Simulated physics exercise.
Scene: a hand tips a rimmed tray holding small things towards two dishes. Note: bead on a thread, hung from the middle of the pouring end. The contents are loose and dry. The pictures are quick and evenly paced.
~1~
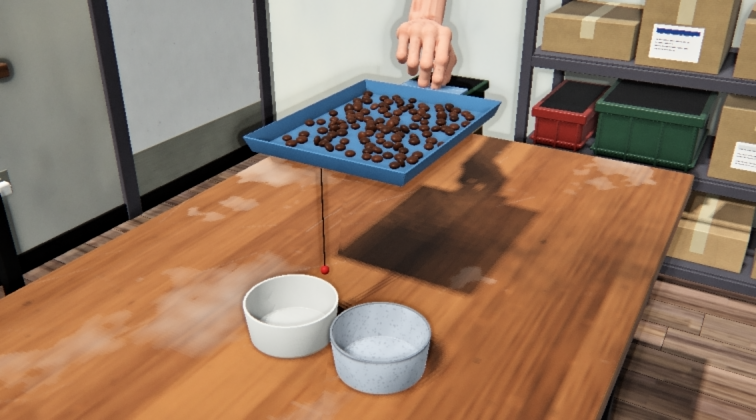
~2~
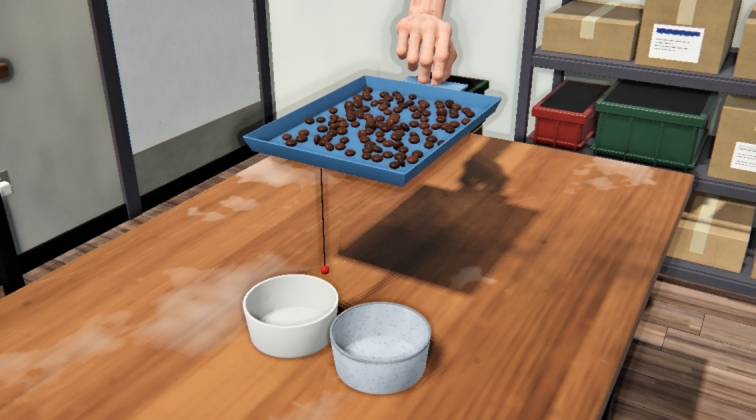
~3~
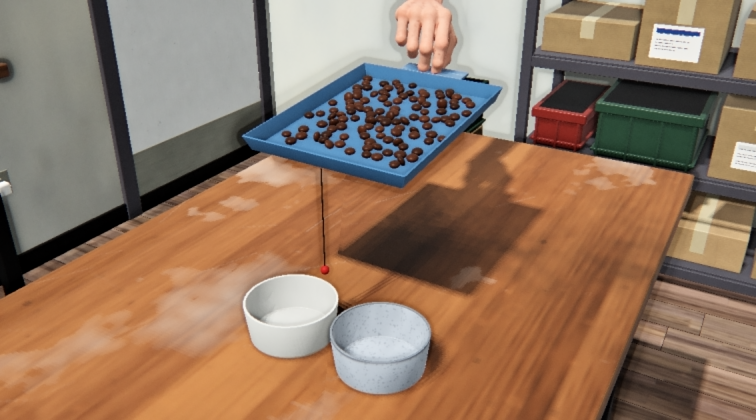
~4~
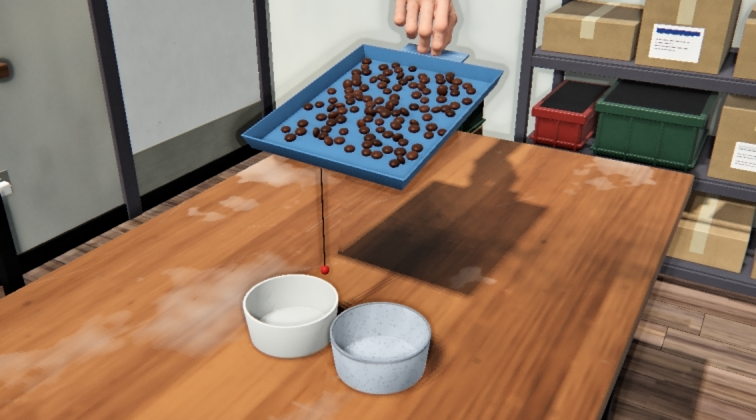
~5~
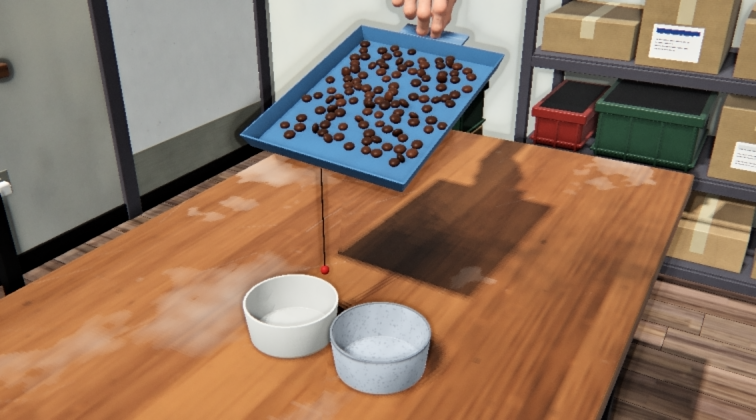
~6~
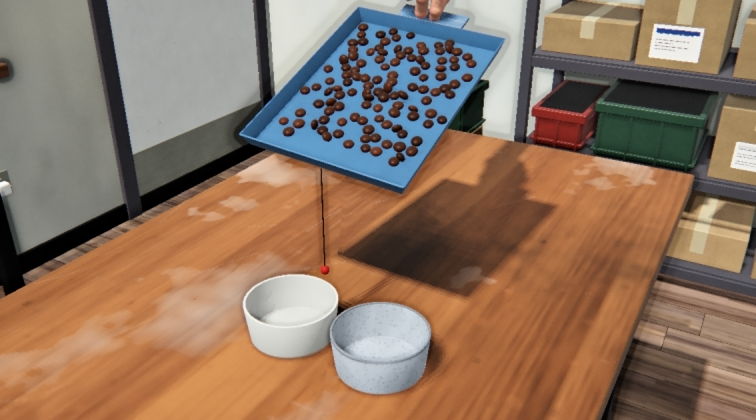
A hand steadily tilts a blue tray of small brown drops above two empty dishes.
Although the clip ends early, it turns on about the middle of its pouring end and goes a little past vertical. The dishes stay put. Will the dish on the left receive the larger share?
No - the one on the right does.
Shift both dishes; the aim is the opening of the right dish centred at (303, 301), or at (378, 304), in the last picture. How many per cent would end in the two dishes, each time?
Estimates in order: 30 percent, 50 percent.
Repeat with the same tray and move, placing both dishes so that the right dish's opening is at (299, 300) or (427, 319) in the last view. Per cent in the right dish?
30 and 20 in a hundred.
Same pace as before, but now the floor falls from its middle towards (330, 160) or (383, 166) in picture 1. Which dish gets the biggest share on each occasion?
First: The dish at left. Second: The dish at right.
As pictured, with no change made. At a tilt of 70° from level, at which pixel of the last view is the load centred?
Centre estimate: (357, 178).
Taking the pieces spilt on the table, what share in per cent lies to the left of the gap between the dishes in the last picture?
It comes to near 70 percent of the spill.
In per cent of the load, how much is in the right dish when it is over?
Around 60 per cent.
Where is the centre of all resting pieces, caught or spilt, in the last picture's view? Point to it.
Resting centre, last picture - approx. (365, 358).
Just after the last frame, tray tipped steeply; the larger part on the tray; roughly a quarter in the air.
A moment on, tray tipped past a quarter turn; roughly half in the right dish; roughly a quarter in the left dish; about a tenth outside both; about a tenth in the air.
Further on, tray tipped past a quarter turn; roughly two thirds in the right dish; roughly a quarter in the left dish; about a tenth outside both.
When it is over, tray tipped past a quarter turn; roughly two thirds in the right dish; roughly a quarter in the left dish; about a tenth outside both.
